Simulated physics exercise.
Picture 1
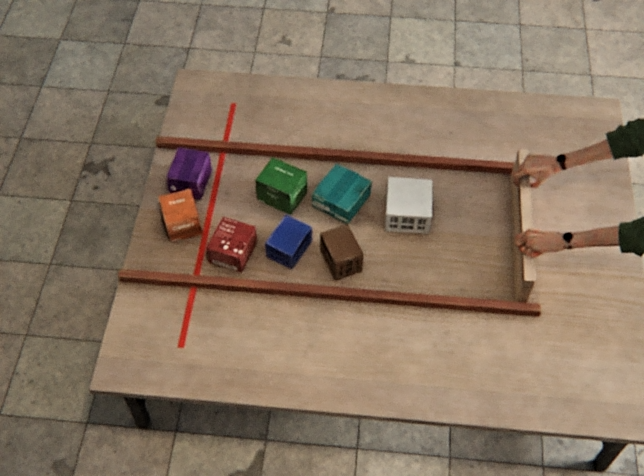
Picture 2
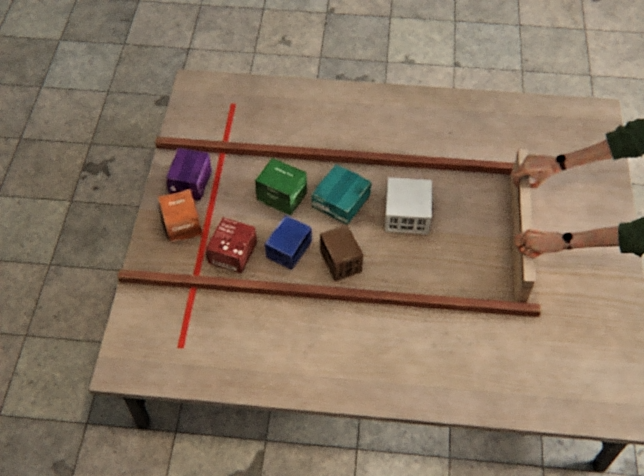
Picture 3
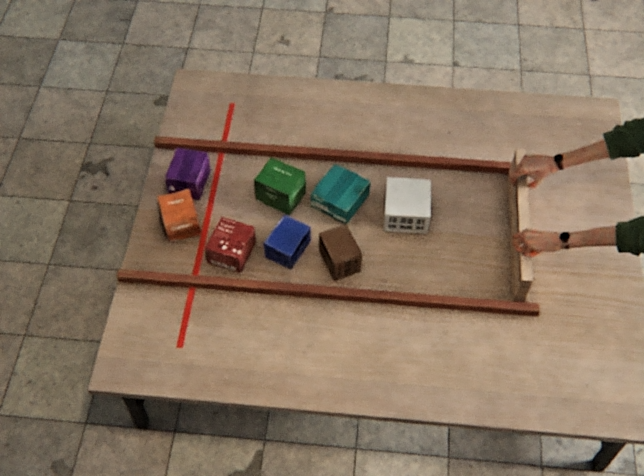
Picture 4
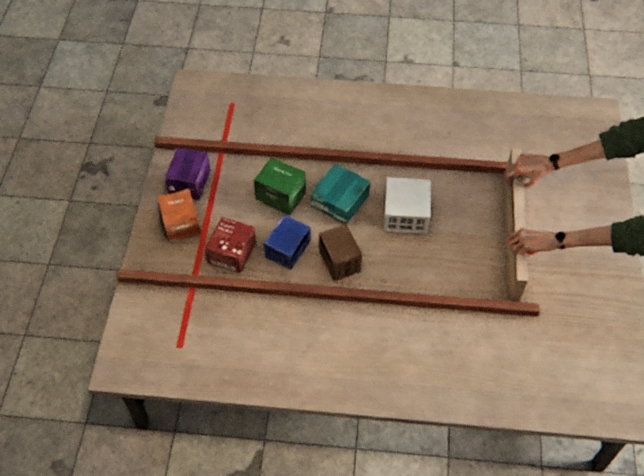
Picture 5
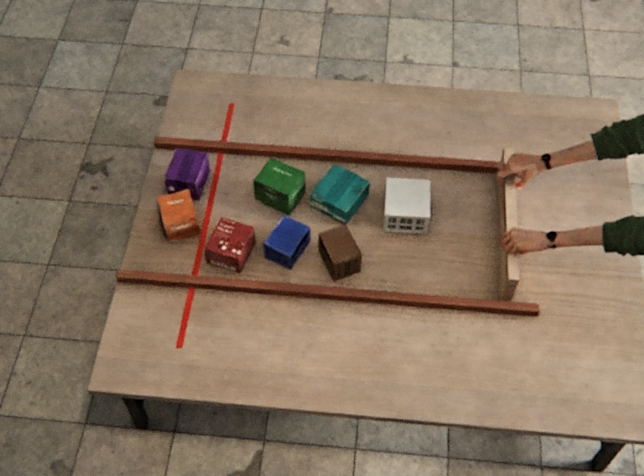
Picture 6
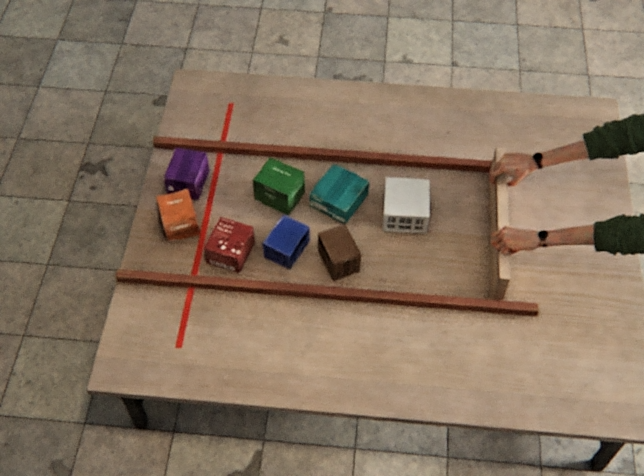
On a wooden table, two hands slide a plank slightly left while the boxes stay still.
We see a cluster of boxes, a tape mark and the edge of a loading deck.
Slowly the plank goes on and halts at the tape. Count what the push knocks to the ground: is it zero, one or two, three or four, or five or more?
Three or four.
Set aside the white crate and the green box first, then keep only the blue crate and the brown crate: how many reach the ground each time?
You'd get 2 in the first case and 2 in the second one.
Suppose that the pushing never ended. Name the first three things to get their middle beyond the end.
First the purple box, then the green box, then the orange box.
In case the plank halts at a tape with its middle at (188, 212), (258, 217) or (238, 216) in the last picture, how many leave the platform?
Try 1: 5; try 2: 1; try 3: 3.
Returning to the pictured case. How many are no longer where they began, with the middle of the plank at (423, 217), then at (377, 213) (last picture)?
First 1 and then 3.
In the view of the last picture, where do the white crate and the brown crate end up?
The white crate ends up near (189, 188), and the brown crate near (184, 237).
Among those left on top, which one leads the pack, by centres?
Turquoise parcel.
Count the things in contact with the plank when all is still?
That would be 2 of them.
Soon after, none off yet; purple box at rest near (187, 174); orange box at rest near (178, 216); red box at rest near (230, 245).
After that, none off yet; purple box tilting well over near (123, 174); orange box displaced about its own width near (152, 212); red box displaced about its own width near (175, 244).
In the end, the number that fall off is three or four; gone, green box, red box, orange box and purple box.
